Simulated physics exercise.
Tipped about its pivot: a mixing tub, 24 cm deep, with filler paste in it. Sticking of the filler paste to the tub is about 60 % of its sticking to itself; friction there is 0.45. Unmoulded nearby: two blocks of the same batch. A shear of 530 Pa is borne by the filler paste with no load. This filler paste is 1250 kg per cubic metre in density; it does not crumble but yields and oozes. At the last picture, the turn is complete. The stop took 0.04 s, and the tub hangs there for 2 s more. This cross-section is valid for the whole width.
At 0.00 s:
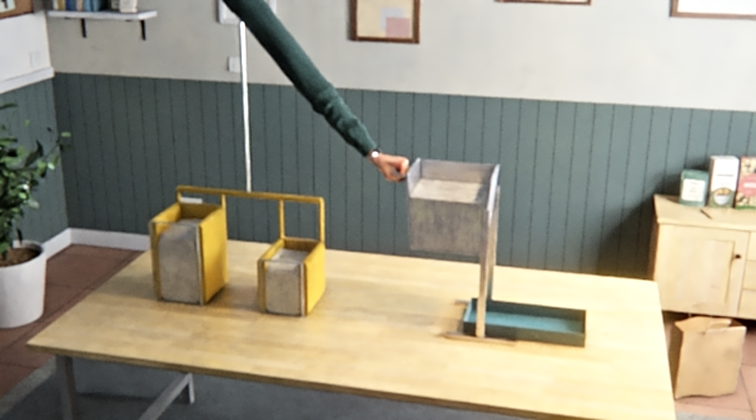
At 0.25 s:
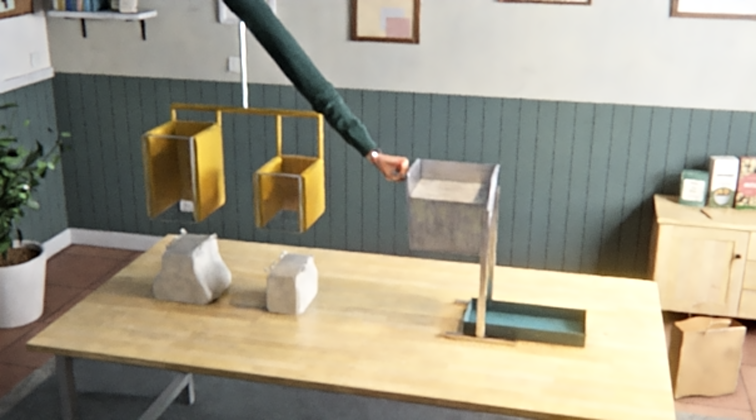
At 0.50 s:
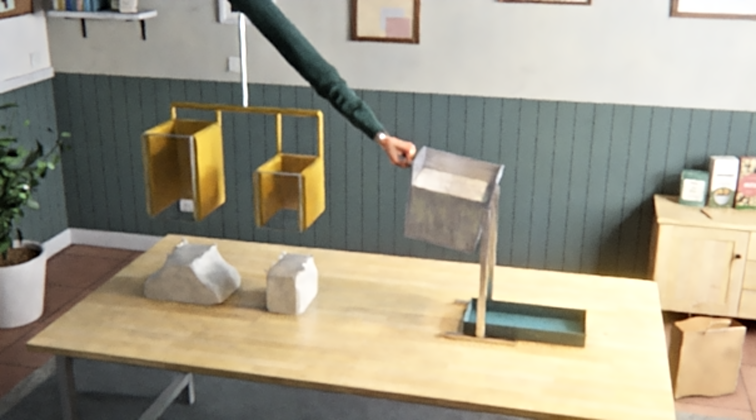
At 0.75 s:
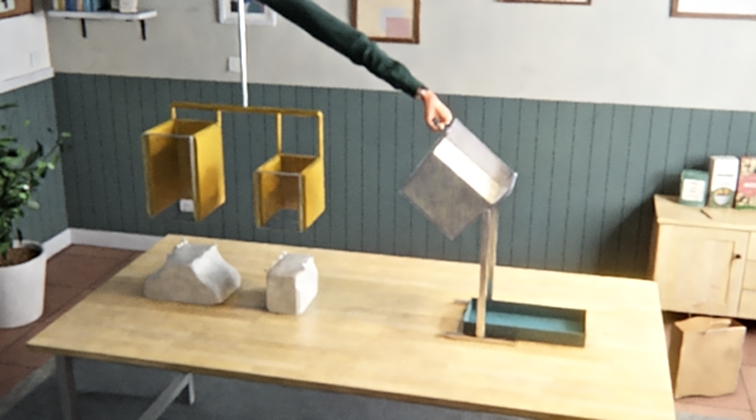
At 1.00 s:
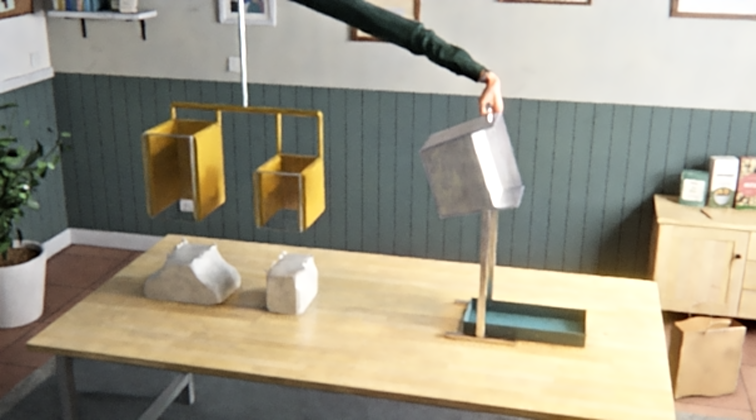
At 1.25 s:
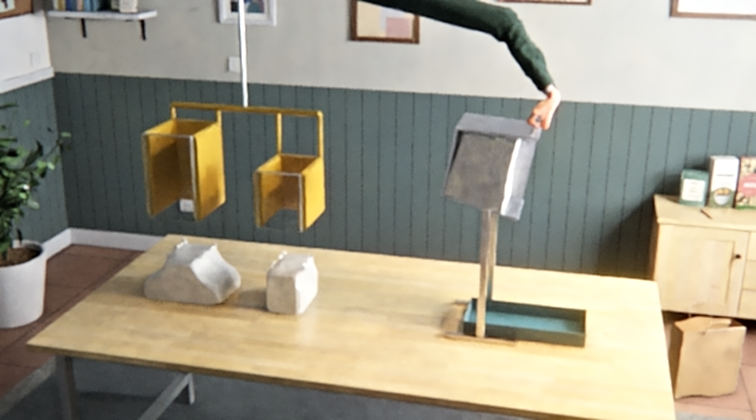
We see a yellow frame lift off two grey blocks on a table, the left one slumping lower, then a green-sleeved arm steadily turns a grey tub clockwise on its stand above a teal tray until its opening faces right.
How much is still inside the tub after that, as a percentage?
Close to 0 % is still inside the tub.
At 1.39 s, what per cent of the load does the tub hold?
Some 90 per cent.
By 1.39 s, the tub is at 100 degrees and holds 91 %.
By 1.56 s, the tub is at 100 degrees and holds 46 %.
By 1.73 s, the tub is at 100 degrees and holds 33 %.
By 1.90 s, the tub is at 100 degrees and holds 23 %.
By 3.25 s, at the end, the tub is at 100 degrees and holds 0 %.
